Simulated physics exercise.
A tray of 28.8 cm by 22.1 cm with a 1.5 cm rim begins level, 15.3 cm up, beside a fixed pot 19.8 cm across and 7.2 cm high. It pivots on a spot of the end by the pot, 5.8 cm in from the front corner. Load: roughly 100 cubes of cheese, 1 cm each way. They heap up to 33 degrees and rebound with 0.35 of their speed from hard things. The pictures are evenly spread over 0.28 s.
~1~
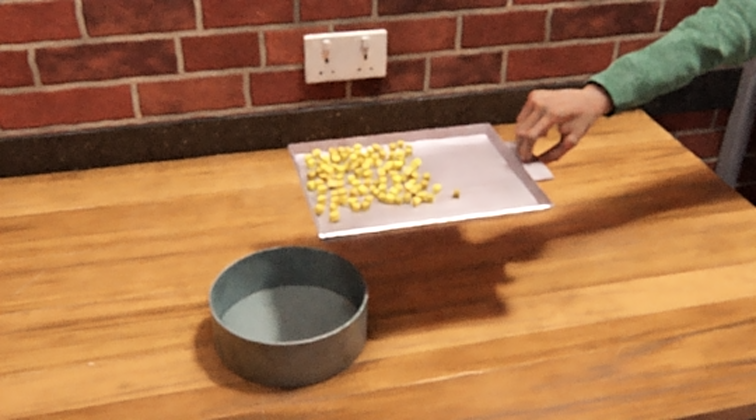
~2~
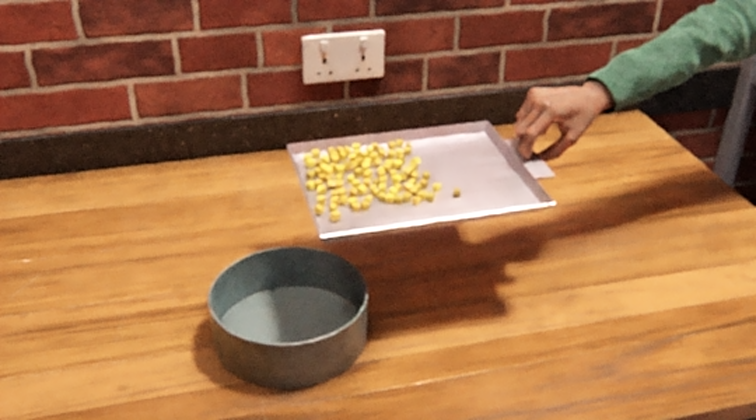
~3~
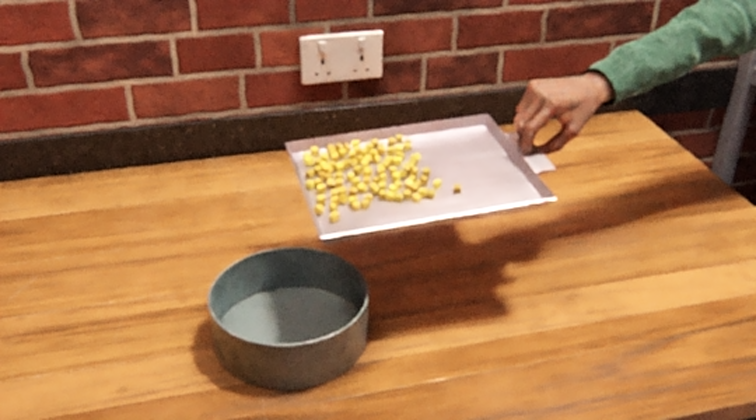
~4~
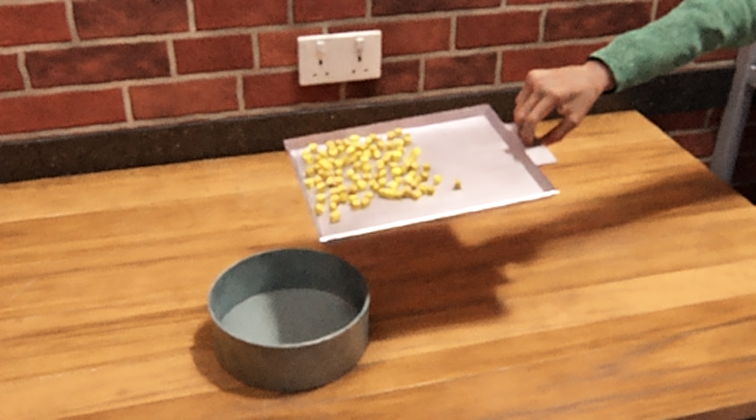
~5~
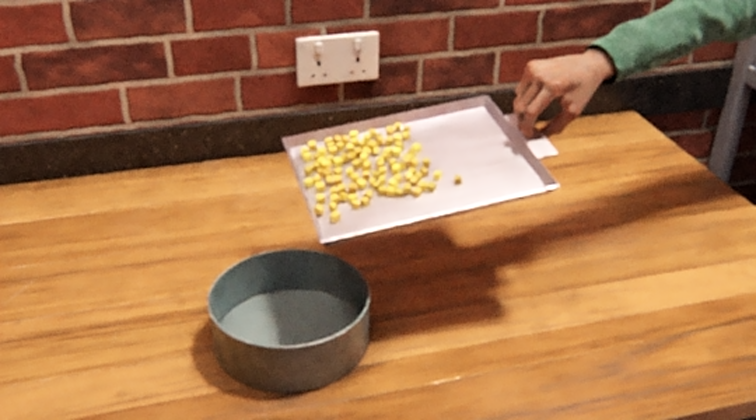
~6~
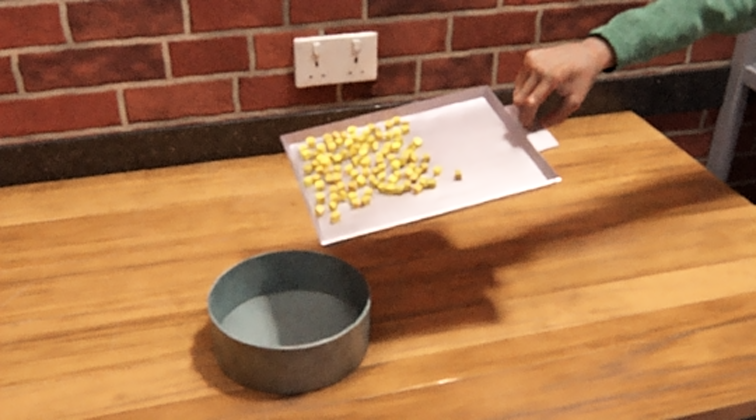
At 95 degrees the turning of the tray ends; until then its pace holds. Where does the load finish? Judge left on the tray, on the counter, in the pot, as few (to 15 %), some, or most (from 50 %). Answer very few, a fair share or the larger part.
Left on the tray: Very few; on the counter: Very few; in the pot: The larger part.
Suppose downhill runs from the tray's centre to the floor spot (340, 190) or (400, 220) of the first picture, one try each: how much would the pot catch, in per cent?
About 35 and 75 per cent.
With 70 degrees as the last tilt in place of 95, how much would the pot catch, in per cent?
Then about 100 per cent.
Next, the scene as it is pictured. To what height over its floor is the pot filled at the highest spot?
Roughly 2.0 cm.
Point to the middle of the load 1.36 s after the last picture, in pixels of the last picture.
At about (311, 335).
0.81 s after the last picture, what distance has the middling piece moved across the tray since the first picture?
Roughly 10 cm.
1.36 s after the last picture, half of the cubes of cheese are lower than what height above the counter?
Roughly 2 cm.
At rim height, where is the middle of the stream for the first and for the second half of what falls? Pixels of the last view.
At about (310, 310), then at (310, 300).
Then, 0.81 s after the last picture, tilt 50 degrees; the tray holds 90 %, the pot 0 %.
Then, 1.36 s after the last picture, tilt 76 degrees; the tray holds 30 %, the pot 65 %.
Then, 1.96 s after the last picture, tilt 95 degrees; the tray holds 0 %, the pot 100 %.
In the end, tray 0 %, counter 0 %, pot 100 %.
